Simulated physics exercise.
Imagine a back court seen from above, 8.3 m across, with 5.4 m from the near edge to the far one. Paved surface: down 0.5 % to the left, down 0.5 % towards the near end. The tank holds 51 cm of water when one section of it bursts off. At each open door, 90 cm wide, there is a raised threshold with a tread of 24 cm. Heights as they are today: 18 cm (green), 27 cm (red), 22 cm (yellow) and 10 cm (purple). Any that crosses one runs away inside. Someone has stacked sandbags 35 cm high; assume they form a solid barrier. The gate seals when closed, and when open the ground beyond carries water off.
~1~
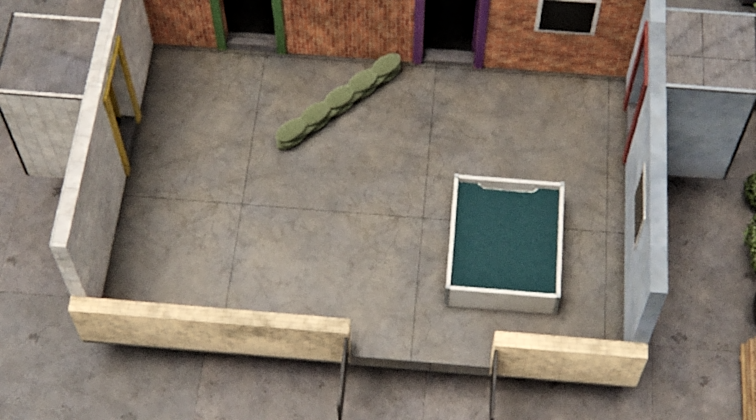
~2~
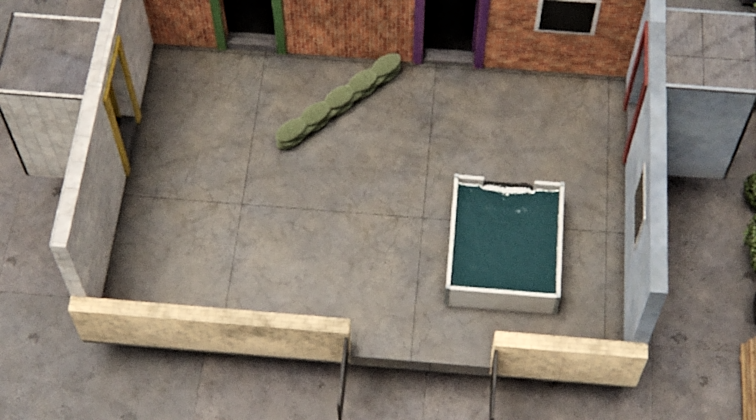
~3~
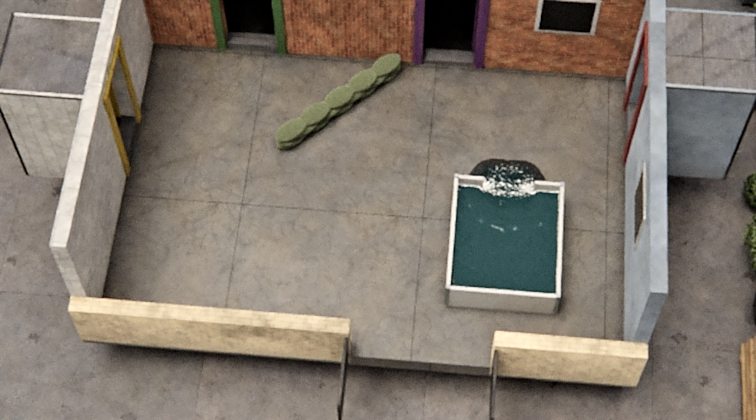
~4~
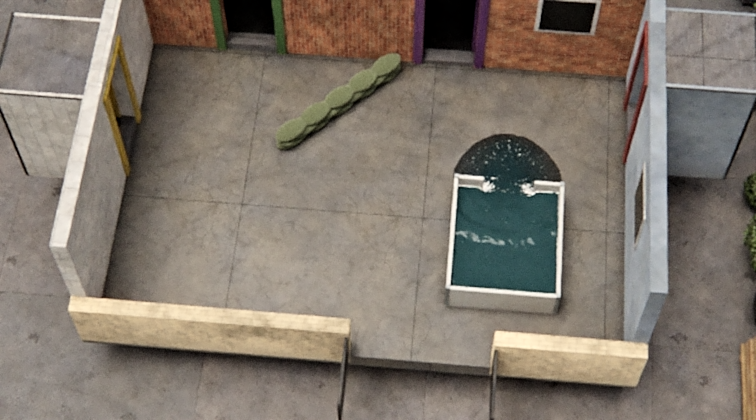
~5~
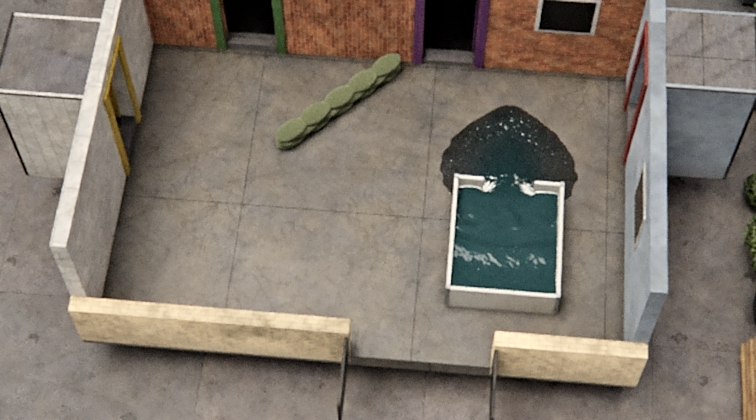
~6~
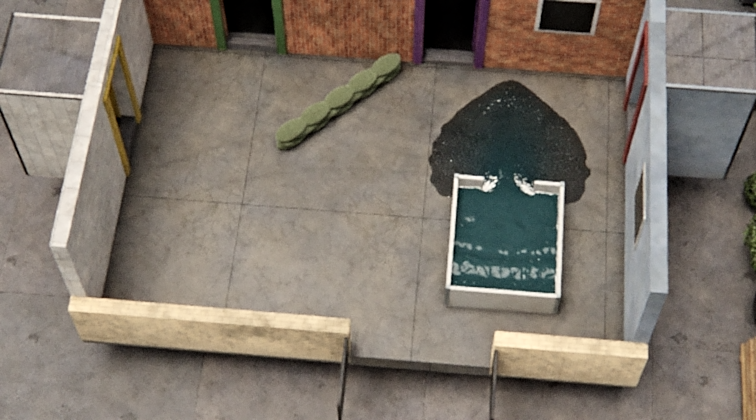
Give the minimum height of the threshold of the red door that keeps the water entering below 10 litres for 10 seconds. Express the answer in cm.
Minimum height: About 9 cm.
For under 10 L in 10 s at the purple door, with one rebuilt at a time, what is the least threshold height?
The purple door needs around 14.5 cm.
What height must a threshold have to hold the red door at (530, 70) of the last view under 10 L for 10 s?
Roughly 17 cm.
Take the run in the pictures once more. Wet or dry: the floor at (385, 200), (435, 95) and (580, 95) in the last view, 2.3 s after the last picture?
First bone-dry, second wet through, third wet through.
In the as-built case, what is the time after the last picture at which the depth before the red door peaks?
Around 2.0 seconds.
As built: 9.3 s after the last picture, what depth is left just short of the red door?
Roughly 5.0 cm deep.
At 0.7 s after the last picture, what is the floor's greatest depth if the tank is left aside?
I'd estimate roughly 28 cm.
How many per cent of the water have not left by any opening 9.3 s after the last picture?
Around 96 percent is still there.
Then, 0.7 s after the last picture water covers 15 % of the floor, deepest (28 cm) near (505, 193); it has not reached the red door.
Then, 2.3 s after the last picture water covers 20 % of the floor, deepest (20 cm) near (408, 69); 13 cm at the red door, 0 litres in over its 27 cm threshold.
Then, 9.3 s after the last picture water covers 70 % of the floor, deepest (10 cm) near (98, 321); 5 cm at the red door, 0 litres in over its 27 cm threshold.
At the red door as built, the water peaked near 13 cm, 2.1 s after the last picture.
With a threshold of 7 cm, 25 litres would have come in within the 10 s; with 11 cm, 3 litres. So under 10 litres takes about 9 cm.
